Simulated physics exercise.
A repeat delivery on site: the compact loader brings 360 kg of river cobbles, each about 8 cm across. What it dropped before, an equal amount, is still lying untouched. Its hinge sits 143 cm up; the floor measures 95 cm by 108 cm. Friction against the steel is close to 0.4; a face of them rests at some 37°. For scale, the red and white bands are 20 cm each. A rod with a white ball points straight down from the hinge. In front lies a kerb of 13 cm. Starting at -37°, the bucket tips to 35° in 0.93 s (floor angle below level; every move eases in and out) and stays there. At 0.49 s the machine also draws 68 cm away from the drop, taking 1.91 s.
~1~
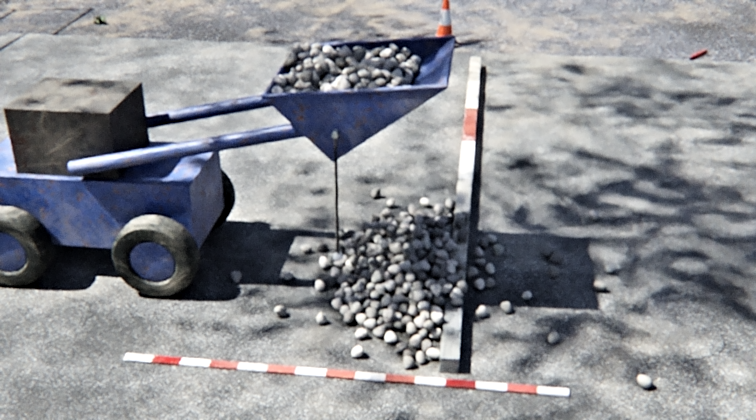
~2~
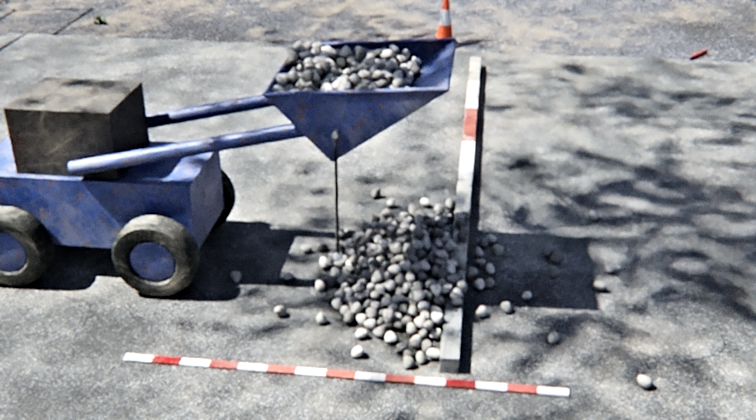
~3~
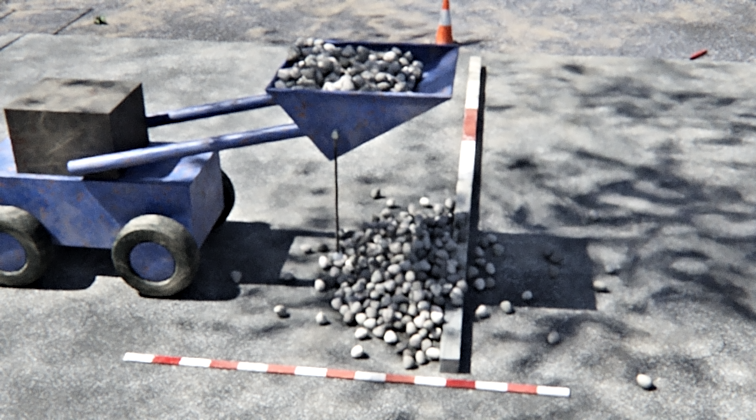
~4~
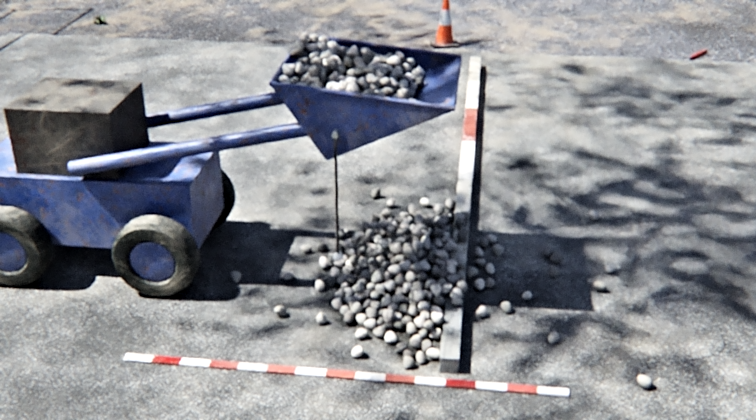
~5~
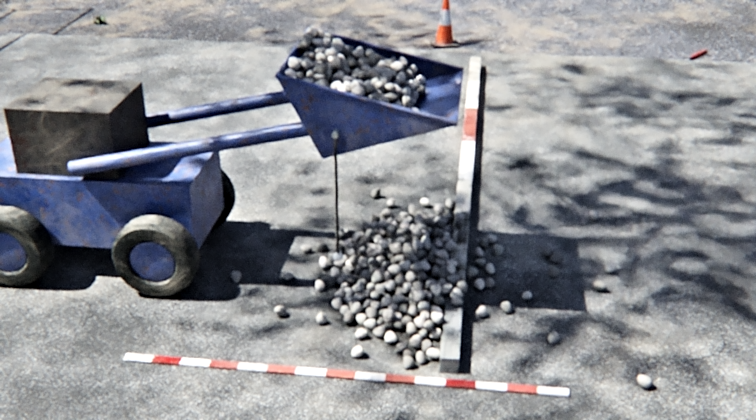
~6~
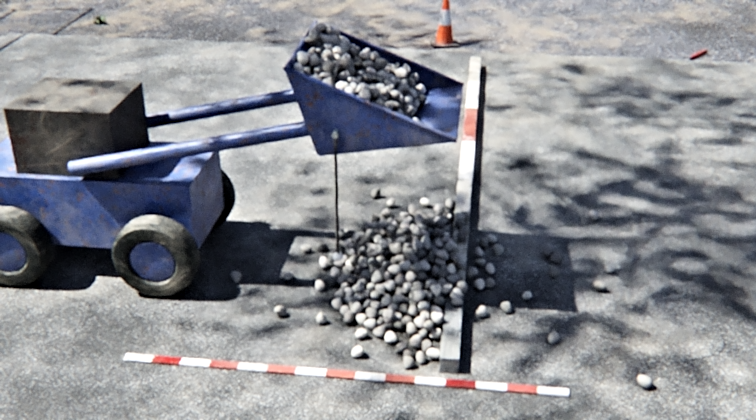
Blue loader tilting its raised bucket of grey cobbles forward to the right, above a pile of cobbles against a kerb.
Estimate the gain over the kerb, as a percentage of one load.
Roughly 53 per cent of a load more.
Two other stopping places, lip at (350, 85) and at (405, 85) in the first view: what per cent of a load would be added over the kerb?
Near 0 per cent from the first place, 20 from the second.
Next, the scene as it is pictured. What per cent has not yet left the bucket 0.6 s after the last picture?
About 75 per cent.
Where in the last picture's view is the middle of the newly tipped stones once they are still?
Around (472, 263).
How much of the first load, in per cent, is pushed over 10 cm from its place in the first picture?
Roughly 5 per cent of them.
Then, 0.3 s after the last picture the floor is at 24°; in per cent of one load, 100 in the bucket, 96 on this side of the kerb, 4 over the kerb; the foremost stones are at (581, 280).
Then, 0.6 s after the last picture the floor is at 35°; in per cent of one load, 74 in the bucket, 122 on this side of the kerb, 4 over the kerb; the foremost stones are at (581, 280).
Then, 2.5 s after the last picture the floor is at 35°; in per cent of one load, 0 in the bucket, 142 on this side of the kerb, 58 over the kerb; the foremost stones are at (685, 290).
Then, 5.0 s after the last picture the floor is at 35°; in per cent of one load, 0 in the bucket, 142 on this side of the kerb, 58 over the kerb; the foremost stones are at (685, 290). Net gain over the kerb, 53.
